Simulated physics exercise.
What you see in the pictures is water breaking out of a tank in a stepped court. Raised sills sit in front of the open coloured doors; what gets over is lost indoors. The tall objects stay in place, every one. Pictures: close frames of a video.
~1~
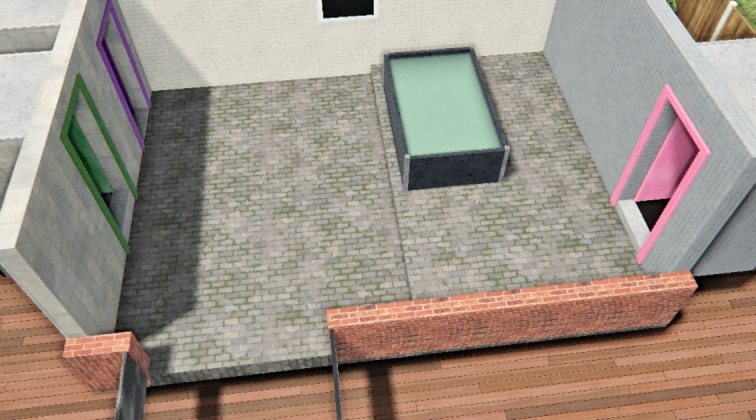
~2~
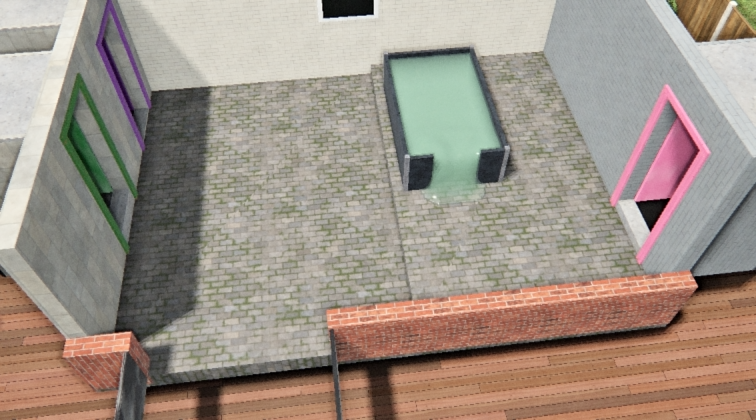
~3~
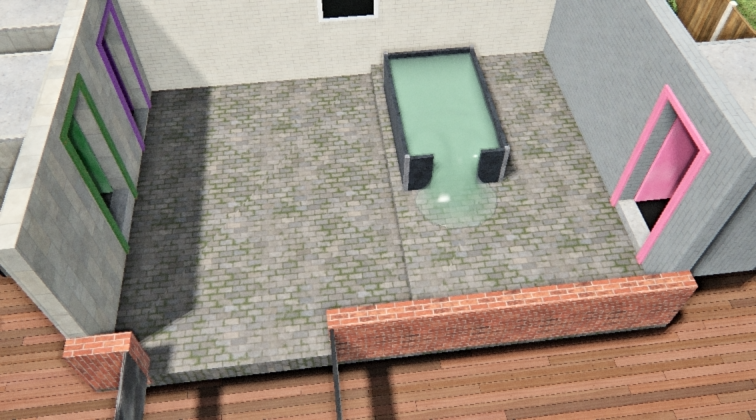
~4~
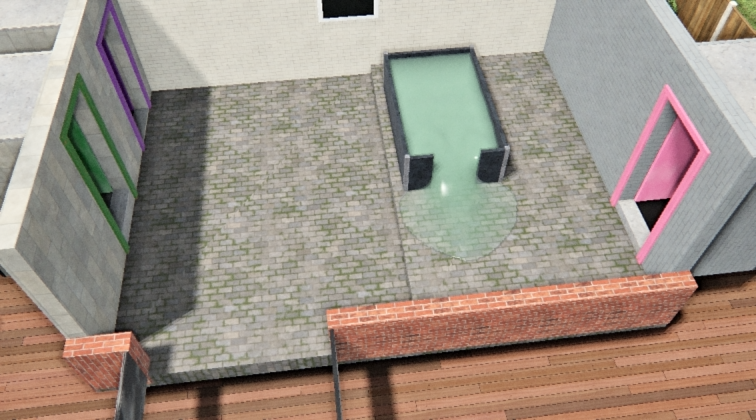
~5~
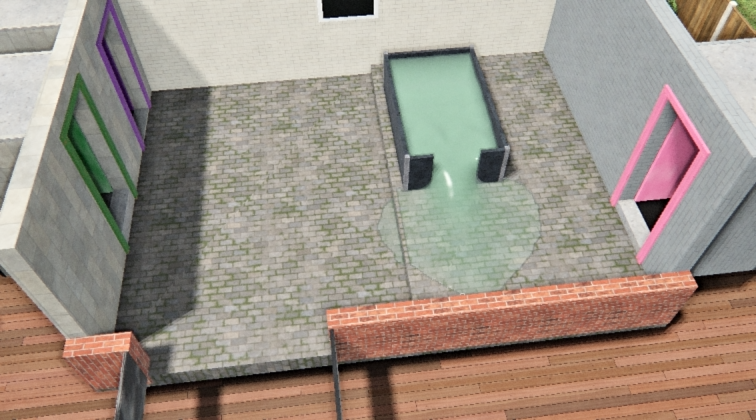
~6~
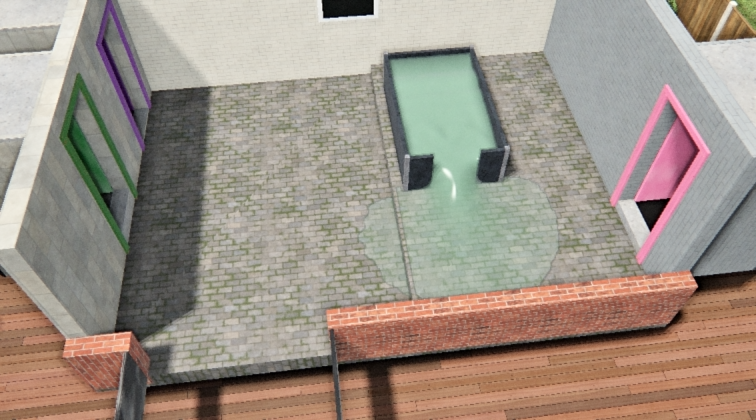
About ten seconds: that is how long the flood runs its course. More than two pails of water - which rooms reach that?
The green door falls short; the pink door falls short; the purple door falls short.
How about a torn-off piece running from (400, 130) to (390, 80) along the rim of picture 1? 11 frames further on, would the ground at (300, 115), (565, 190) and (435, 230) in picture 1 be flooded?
First soaked, second unwetted, third unwetted.
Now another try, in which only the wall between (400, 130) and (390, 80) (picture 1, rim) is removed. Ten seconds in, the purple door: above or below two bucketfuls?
Well, I'd say the purple door gets more.
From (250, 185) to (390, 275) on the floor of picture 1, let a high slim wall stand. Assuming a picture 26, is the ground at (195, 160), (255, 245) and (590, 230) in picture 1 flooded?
First spared, then soaked, then soaked.
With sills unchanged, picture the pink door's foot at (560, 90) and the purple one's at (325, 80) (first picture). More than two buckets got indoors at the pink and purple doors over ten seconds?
The pink one takes less; the purple one takes less.
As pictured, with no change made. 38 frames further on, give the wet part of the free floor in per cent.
I'd say 70 per cent.
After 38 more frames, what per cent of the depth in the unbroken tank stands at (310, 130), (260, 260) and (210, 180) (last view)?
At the three places, in the order asked: Around 0, 4 and 4 per cent.
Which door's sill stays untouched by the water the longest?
Last in line is the purple door.
A moment on, water covers 20 % of the floor; the green door not reached, the pink door not reached, the purple door not reached.
Next, water covers 25 % of the floor; the green door not reached, the pink door wet at the sill, nothing in, the purple door not reached.
Then, water covers 45 % of the floor; the green door not reached, the pink door under two buckets in, the purple door not reached.
Later, water covers 70 % of the floor; the green door wet at the sill, nothing in, the pink door under two buckets in, the purple door wet at the sill, nothing in.
In the end, water covers 85 % of the floor; the green door wet at the sill, nothing in, the pink door under two buckets in, the purple door under two buckets in.
